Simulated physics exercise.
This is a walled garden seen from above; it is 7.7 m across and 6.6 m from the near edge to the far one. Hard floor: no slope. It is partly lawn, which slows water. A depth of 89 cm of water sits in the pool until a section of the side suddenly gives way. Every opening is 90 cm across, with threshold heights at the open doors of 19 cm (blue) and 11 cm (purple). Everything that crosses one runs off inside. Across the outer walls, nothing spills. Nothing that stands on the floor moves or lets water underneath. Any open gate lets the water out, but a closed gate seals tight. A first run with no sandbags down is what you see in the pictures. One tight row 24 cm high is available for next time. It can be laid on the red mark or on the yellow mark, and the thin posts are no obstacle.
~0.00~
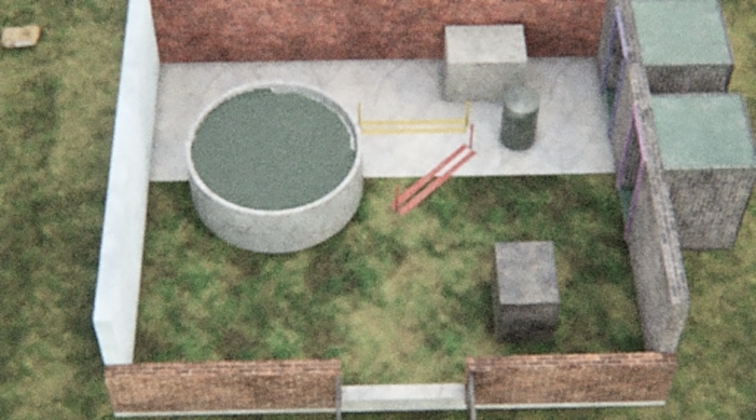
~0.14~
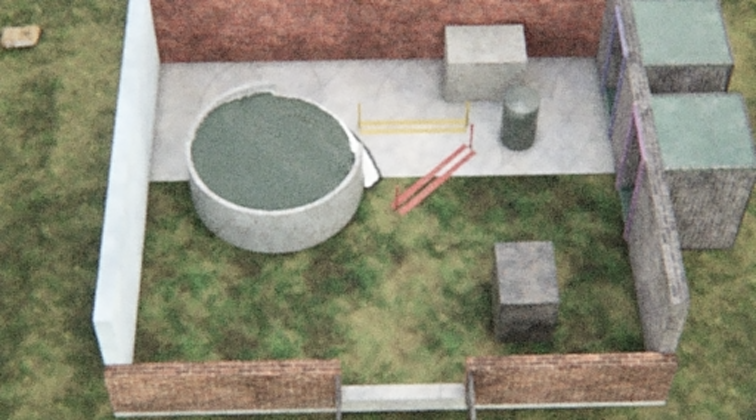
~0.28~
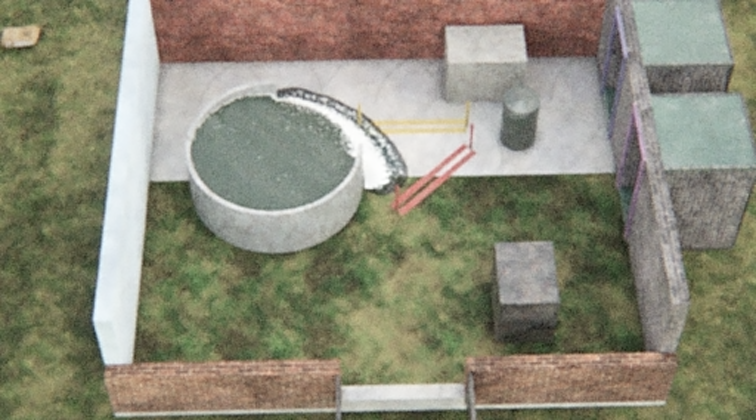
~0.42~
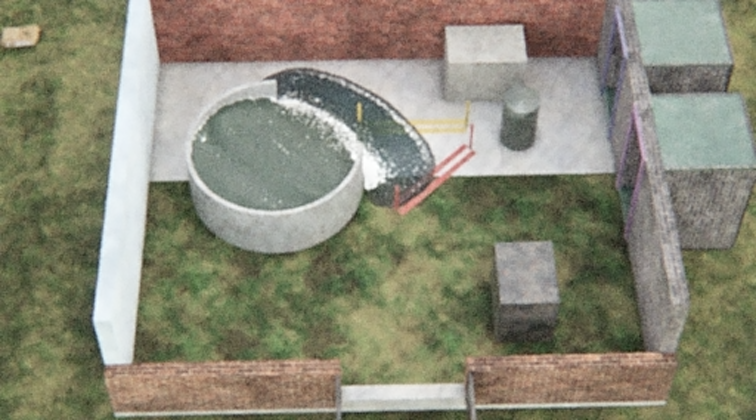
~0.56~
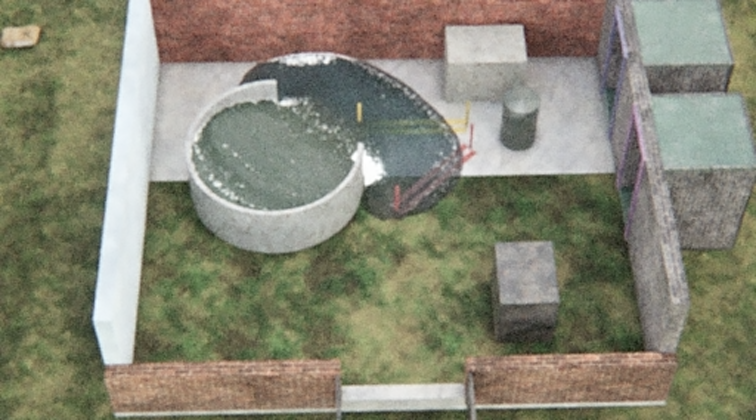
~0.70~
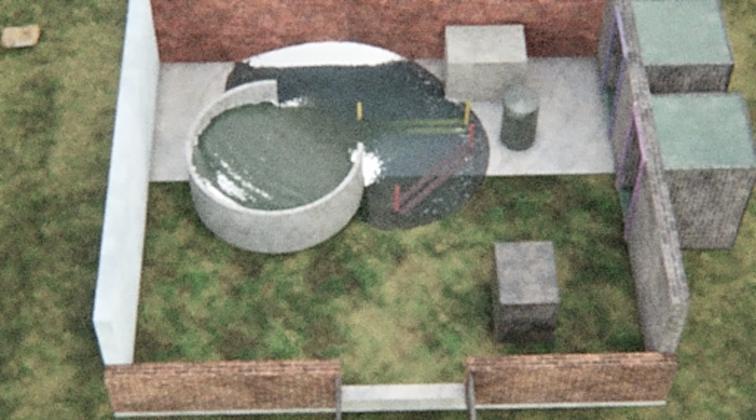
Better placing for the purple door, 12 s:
Red mark.
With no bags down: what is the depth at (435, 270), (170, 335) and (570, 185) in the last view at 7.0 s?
Depths: About 8, 6, 12 cm.
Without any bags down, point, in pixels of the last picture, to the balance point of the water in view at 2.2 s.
Centre of the water: Close to (364, 136).
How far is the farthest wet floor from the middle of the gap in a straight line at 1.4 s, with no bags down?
Reach: Around 4.6 m, straight line.
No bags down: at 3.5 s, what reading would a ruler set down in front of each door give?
In centimetres, blue: 22; purple: 20.
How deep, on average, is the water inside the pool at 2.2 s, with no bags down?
Depth works out to some 35 centimetres, on average.
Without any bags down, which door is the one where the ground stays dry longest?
The purple door.
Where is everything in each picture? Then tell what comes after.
The pool at (275, 148) is whole and still, 89 cm deep, in the first frame.
The front is at (371, 185), 1.1 m from the gap on the pool's far side; 0.5 m2 of floor is under water; 89 cm left at the back of the pool, in the second frame.
Water pours out on the pool's far side and has run 1.4 m, to (400, 181); typically 13 cm deep outside, 89 cm at the pool's back, in the third frame.
Water pours out on the pool's far side and has run 1.8 m, to a hidden place; typically 11 cm deep outside, 89 cm at the pool's back, in the fourth frame.
Water pours out on the pool's far side and has run 2.1 m, to (264, 64); typically 10 cm deep outside, 87 cm at the pool's back, in the fifth frame.
Water pours out on the pool's far side and has run 2.5 m, to (480, 177); typically 8 cm deep outside, 75 cm at the pool's back, in the sixth frame.
After 1.4 s water covers 30 % of the floor and is deepest (76 cm) near (440, 71) in the run without bags; in at the purple door, 0 L with no bags, 0 L with the row on red, 0 L on yellow.
After 2.2 s water covers 45 % of the floor and is deepest (57 cm) near (440, 78) in the run without bags; in at the purple door, 0 L with no bags, 0 L with the row on red, 4 L on yellow.
After 3.5 s water covers 55 % of the floor and is deepest (30 cm) near (488, 141) in the run without bags; in at the purple door, 7 L with no bags, 0 L with the row on red, 69 L on yellow.
After 7.0 s water covers 95 % of the floor and is deepest (21 cm) near (597, 299) in the run without bags; in at the purple door, 60 L with no bags, 1 L with the row on red, 111 L on yellow.
After 12.0 s water covers 100 % of the floor and is deepest (15 cm) near (146, 224) in the run without bags; in at the purple door, 71 L with no bags, 2 L with the row on red, 118 L on yellow.
